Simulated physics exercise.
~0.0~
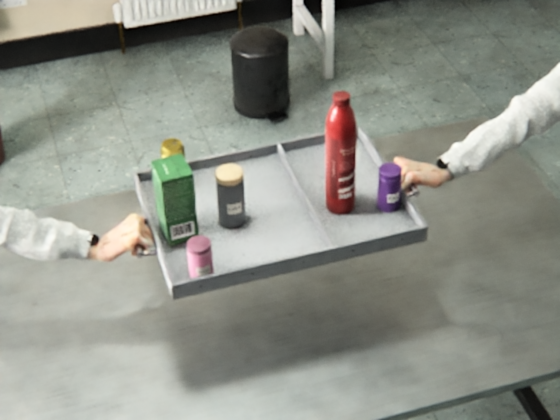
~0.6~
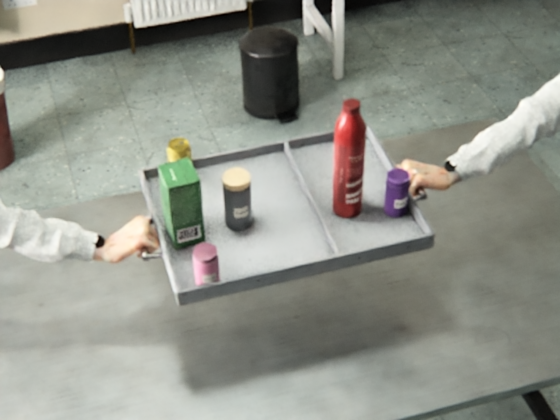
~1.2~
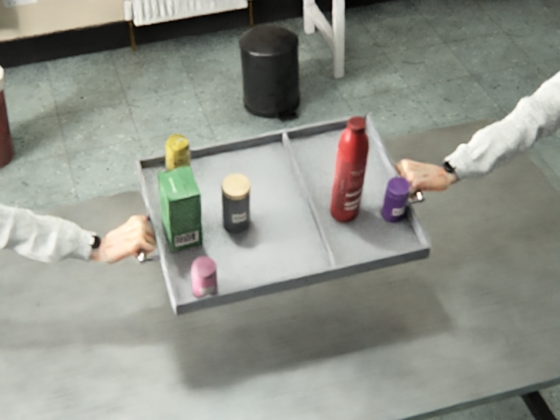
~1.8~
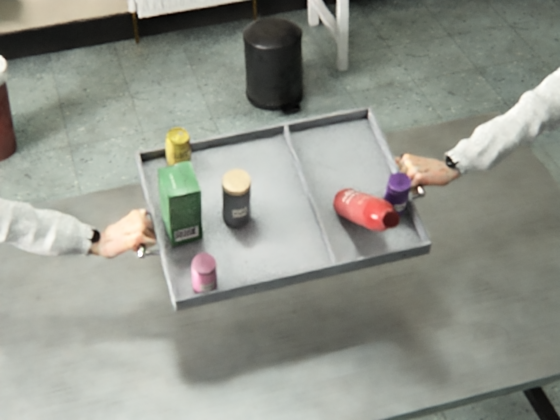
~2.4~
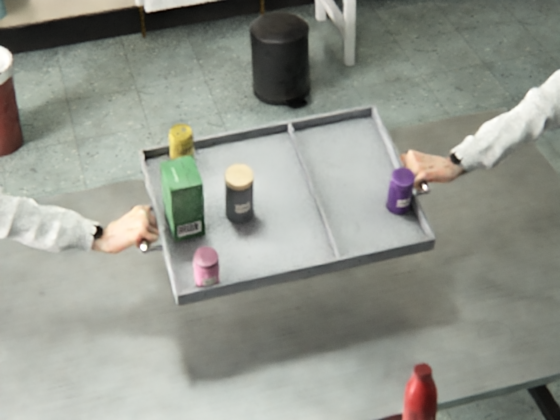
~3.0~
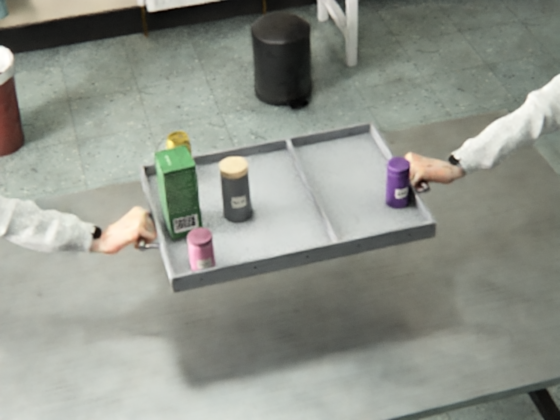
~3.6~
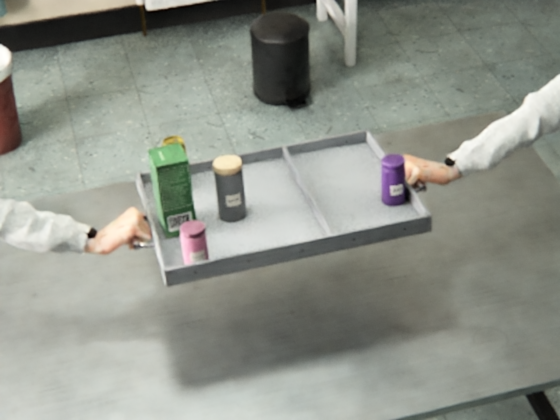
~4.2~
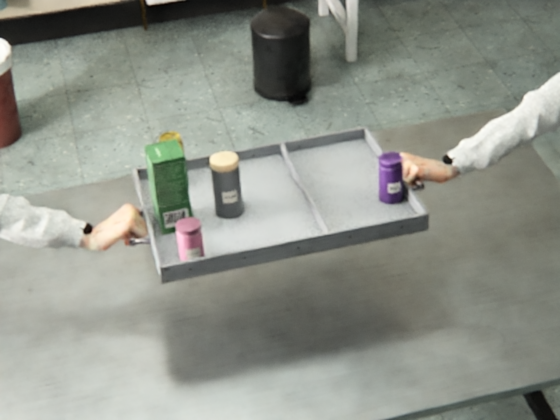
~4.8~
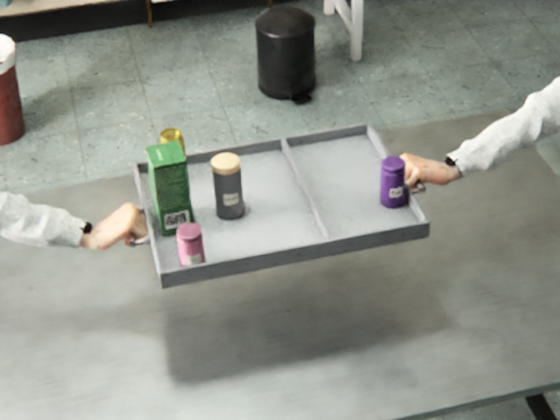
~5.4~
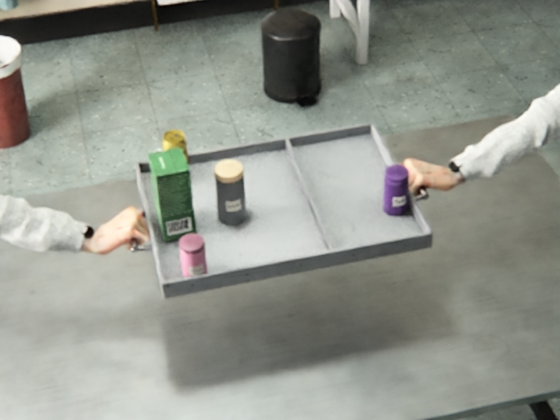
Handheld grey tray tipping toward the viewer, its red bottle toppling and falling off the near side, then tilting back, other items staying aboard.
